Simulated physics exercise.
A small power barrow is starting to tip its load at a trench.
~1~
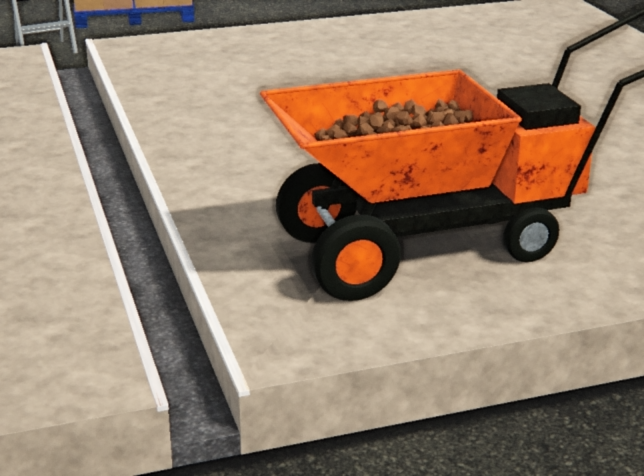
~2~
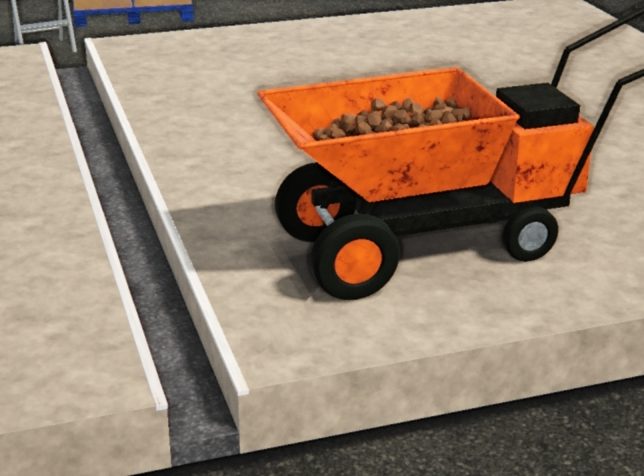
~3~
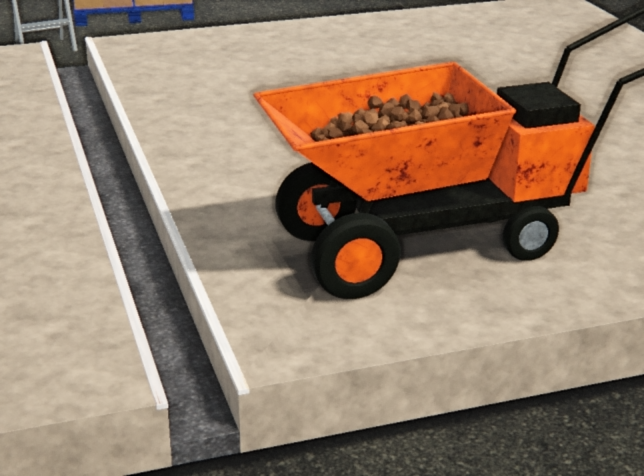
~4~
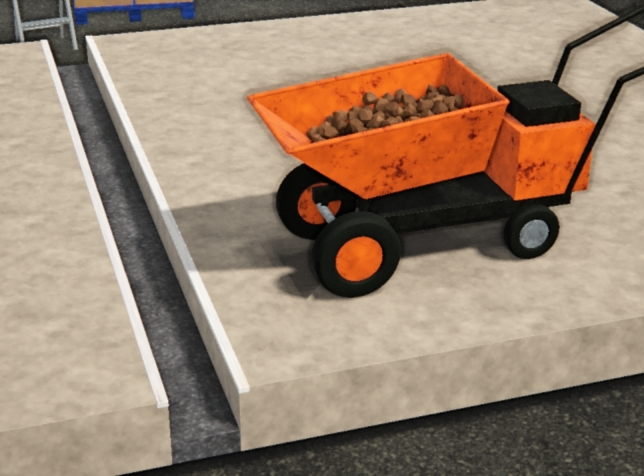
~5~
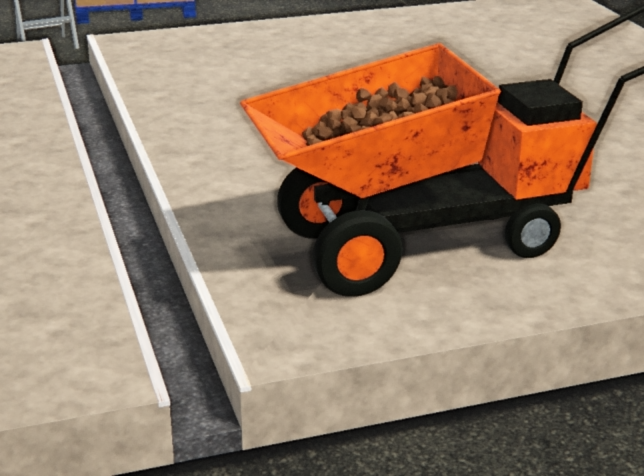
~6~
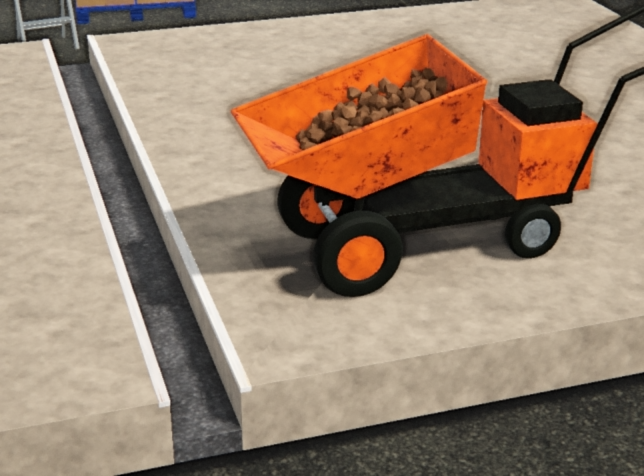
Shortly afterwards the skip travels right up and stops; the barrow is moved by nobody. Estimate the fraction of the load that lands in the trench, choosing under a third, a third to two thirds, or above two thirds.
It will put above two thirds into the trench.
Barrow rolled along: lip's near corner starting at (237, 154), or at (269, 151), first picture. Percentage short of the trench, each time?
In order, 0 % followed by 0 %.
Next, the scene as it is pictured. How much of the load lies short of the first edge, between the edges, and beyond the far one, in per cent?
Short 0 %, between 90 %, beyond 5 %.
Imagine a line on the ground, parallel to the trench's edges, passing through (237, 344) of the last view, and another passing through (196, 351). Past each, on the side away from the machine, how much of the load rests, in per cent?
In order: 100 per cent, then 50 per cent.
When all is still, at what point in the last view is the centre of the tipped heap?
Roughly pixel (167, 309).
Soon, skip tipped steeply; all in the skip.
A while on, skip tipped right over; about a third in the skip; a stray few short of the trench; about half in or heaped over the trench; a stray few beyond it.
Towards the end, skip tipped right over; a small part in the skip; a stray few short of the trench; most in or heaped over the trench; a small part beyond it.
Finally, skip tipped right over; a small part in the skip; a stray few short of the trench; most in or heaped over the trench; a small part beyond it.
